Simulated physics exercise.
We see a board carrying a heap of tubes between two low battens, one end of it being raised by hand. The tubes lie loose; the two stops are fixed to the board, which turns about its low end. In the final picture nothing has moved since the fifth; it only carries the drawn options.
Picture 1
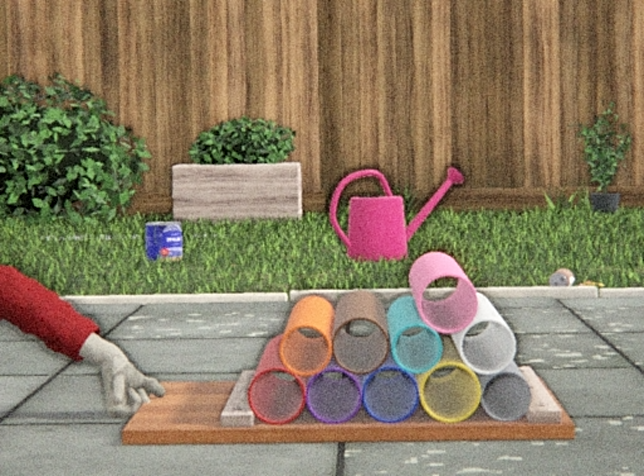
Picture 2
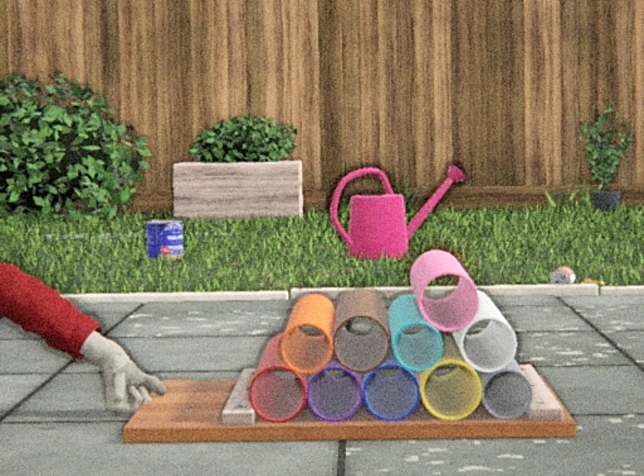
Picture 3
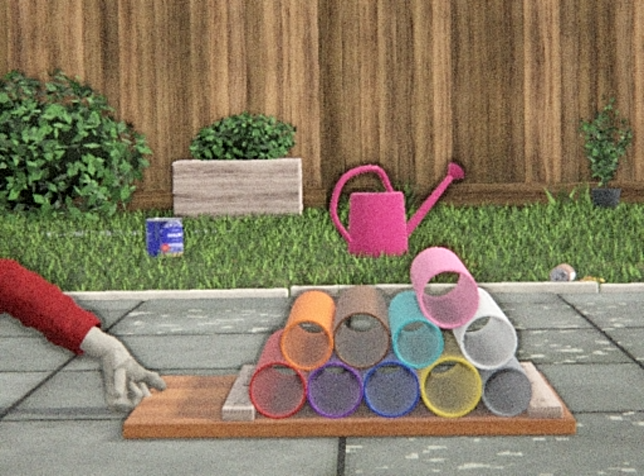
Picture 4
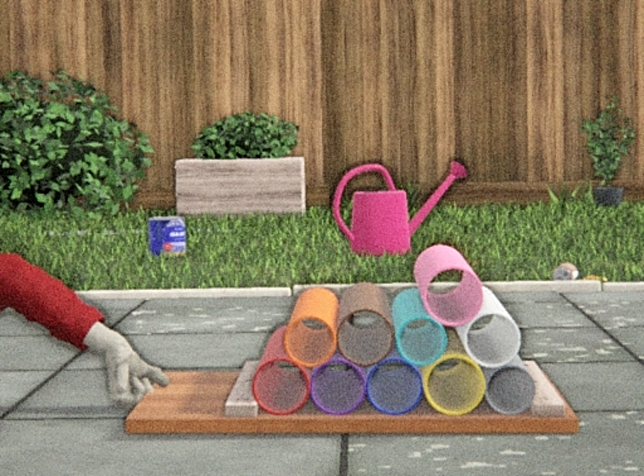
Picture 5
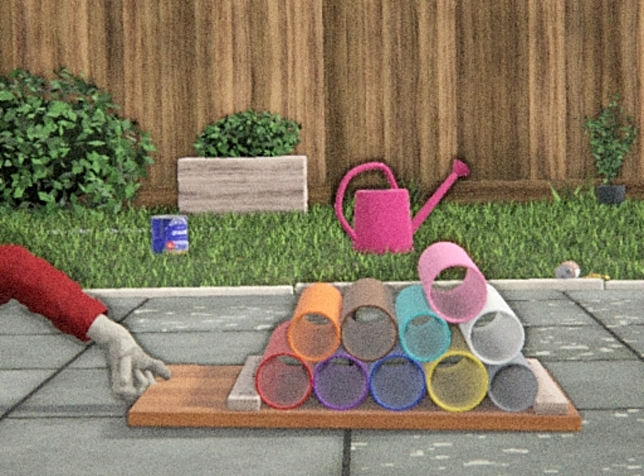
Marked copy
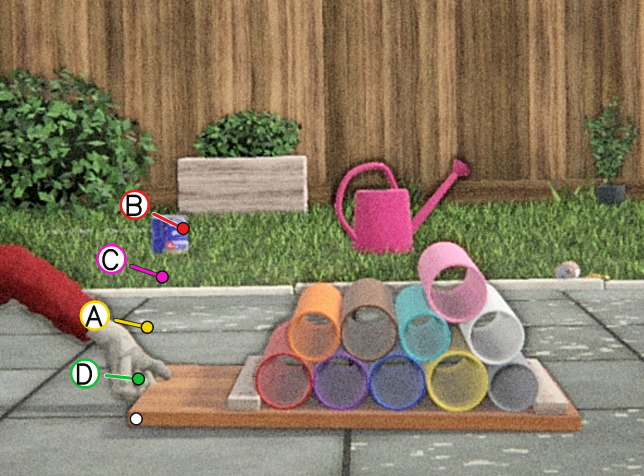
On a grey paved patio before a grassy strip and a wooden fence, seen from the front at a low height, a pink watering can stands behind a wooden board. Between two low battens on it, red, purple, blue, yellow and grey tubes lie beneath orange, brown, turquoise and white ones, with pink on top. A red-sleeved hand at left barely raises the board's left end, while the view shifts very slightly.
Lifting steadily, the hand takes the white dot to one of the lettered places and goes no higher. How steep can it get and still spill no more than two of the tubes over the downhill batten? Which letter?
At most to B.
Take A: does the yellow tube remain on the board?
The yellow tube: Yes.
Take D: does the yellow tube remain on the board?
Yes.
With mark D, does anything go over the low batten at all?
No.
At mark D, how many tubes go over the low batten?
It comes to none.
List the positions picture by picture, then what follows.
Purple tube (334, 396); blue tube (390, 395); yellow tube (450, 392), in the first frame.
Yellow tube (451, 390); grey tube (507, 394), in the second frame.
Board (349, 397); red tube (278, 390); turquoise tube (419, 344), in the third frame.
Board (352, 394); red tube (281, 387); purple tube (338, 388), in the fourth frame.
Board (355, 390); red tube (284, 381); purple tube (341, 382), in the fifth frame.
On the marked copy, A at (147, 327); B at (183, 229); C at (162, 277); D at (139, 379); the white dot at (137, 419).
Following B. Soon after the start, board at 16°.
Later, board at 27°.
In the end, board at 27°, two over the low batten (white, pink).
As for the rest, A none over the low batten; C two over the low batten (white, pink); D none over the low batten.
